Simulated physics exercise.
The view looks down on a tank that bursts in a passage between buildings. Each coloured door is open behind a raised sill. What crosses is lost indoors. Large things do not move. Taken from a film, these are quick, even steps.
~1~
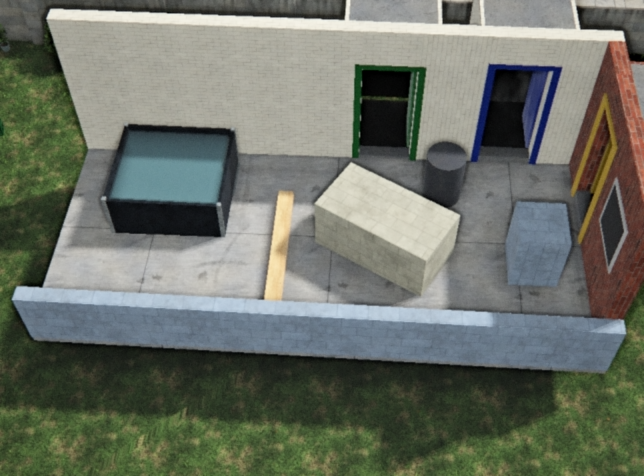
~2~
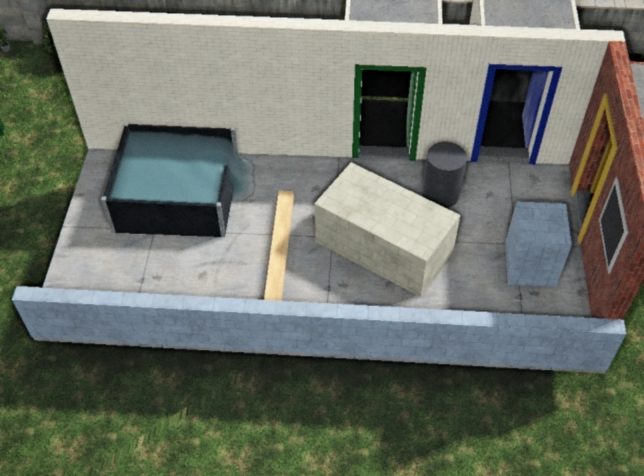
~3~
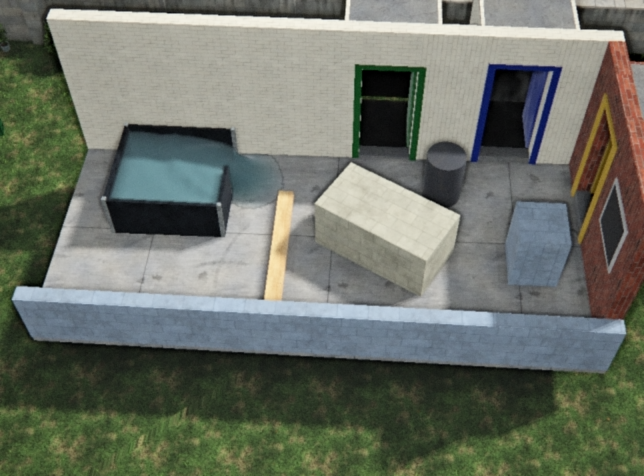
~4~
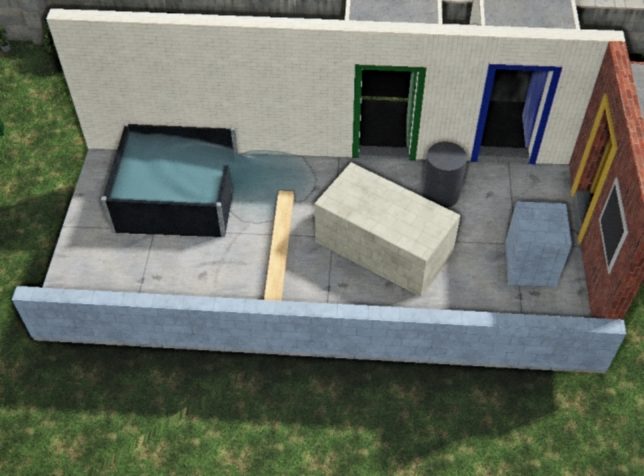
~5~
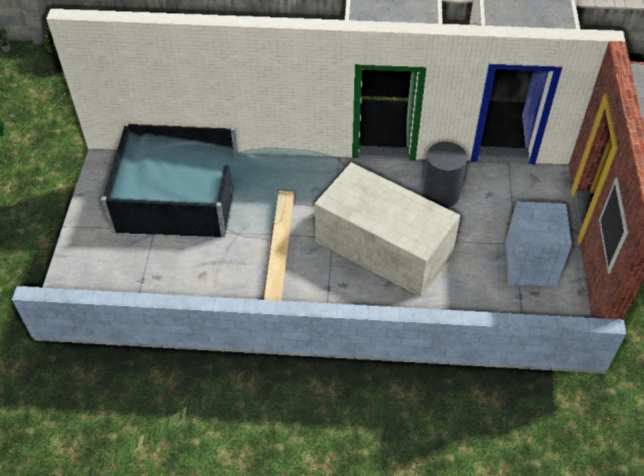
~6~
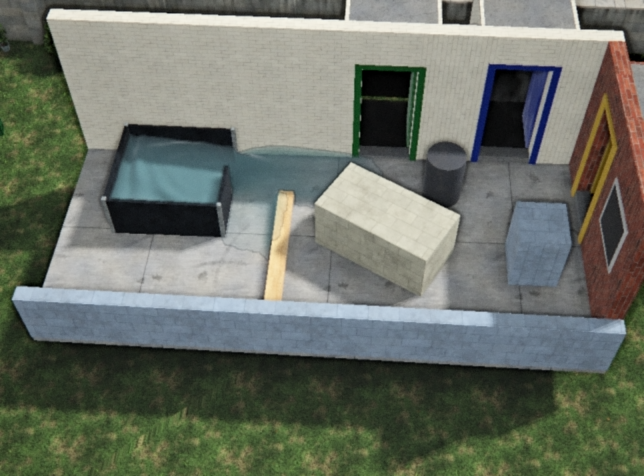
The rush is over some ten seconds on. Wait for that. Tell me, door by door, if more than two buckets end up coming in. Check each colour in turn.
The green door will break the limit; the blue door will respect the limit; the yellow door will respect the limit.
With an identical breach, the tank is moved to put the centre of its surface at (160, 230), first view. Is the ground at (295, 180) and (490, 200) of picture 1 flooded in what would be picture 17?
I'd say swamped for the first and still dry for the second.
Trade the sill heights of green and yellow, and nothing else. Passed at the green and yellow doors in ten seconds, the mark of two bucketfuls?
One by one: Green door falls short, yellow door overshoots.
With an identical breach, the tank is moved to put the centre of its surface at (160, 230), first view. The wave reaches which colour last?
I'd go with the door marked yellow.
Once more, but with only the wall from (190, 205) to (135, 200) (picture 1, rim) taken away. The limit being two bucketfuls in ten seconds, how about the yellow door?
Result for the yellow door: It lets in too little.
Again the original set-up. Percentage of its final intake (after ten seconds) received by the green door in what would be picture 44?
Around 50 percent.
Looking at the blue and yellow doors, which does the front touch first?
Answer: The door marked blue.
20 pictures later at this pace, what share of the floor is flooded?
Estimated share: About 65 %.
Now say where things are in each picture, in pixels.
The open tank at (171, 167) is whole and still, in the first picture.
The front is at (247, 162), out from the gap at (231, 169), in the second picture.
The front is at (277, 189), out from the gap at (231, 171), in the third picture.
The front is at (310, 174), out from the gap at (231, 172), in the fourth picture.
Water pours out at (231, 172) and has run to a hidden place, in the fifth picture.
The front is at a hidden place, out from the gap at (231, 171), in the sixth picture.
A moment on, water covers 30 % of the floor; the green door wet at the sill, nothing in, the blue door wet at the sill, nothing in, the yellow door not reached.
Next, water covers 40 % of the floor; the green door under two buckets in, the blue door wet at the sill, nothing in, the yellow door not reached.
Then, water covers 65 % of the floor; the green door over two buckets in, the blue door wet at the sill, nothing in, the yellow door wet at the sill, nothing in.
Later, water covers 80 % of the floor; the green door far over two buckets in, the blue door wet at the sill, nothing in, the yellow door wet at the sill, nothing in.
In the end, water covers 85 % of the floor; the green door far over two buckets in, the blue door under two buckets in, the yellow door wet at the sill, nothing in.
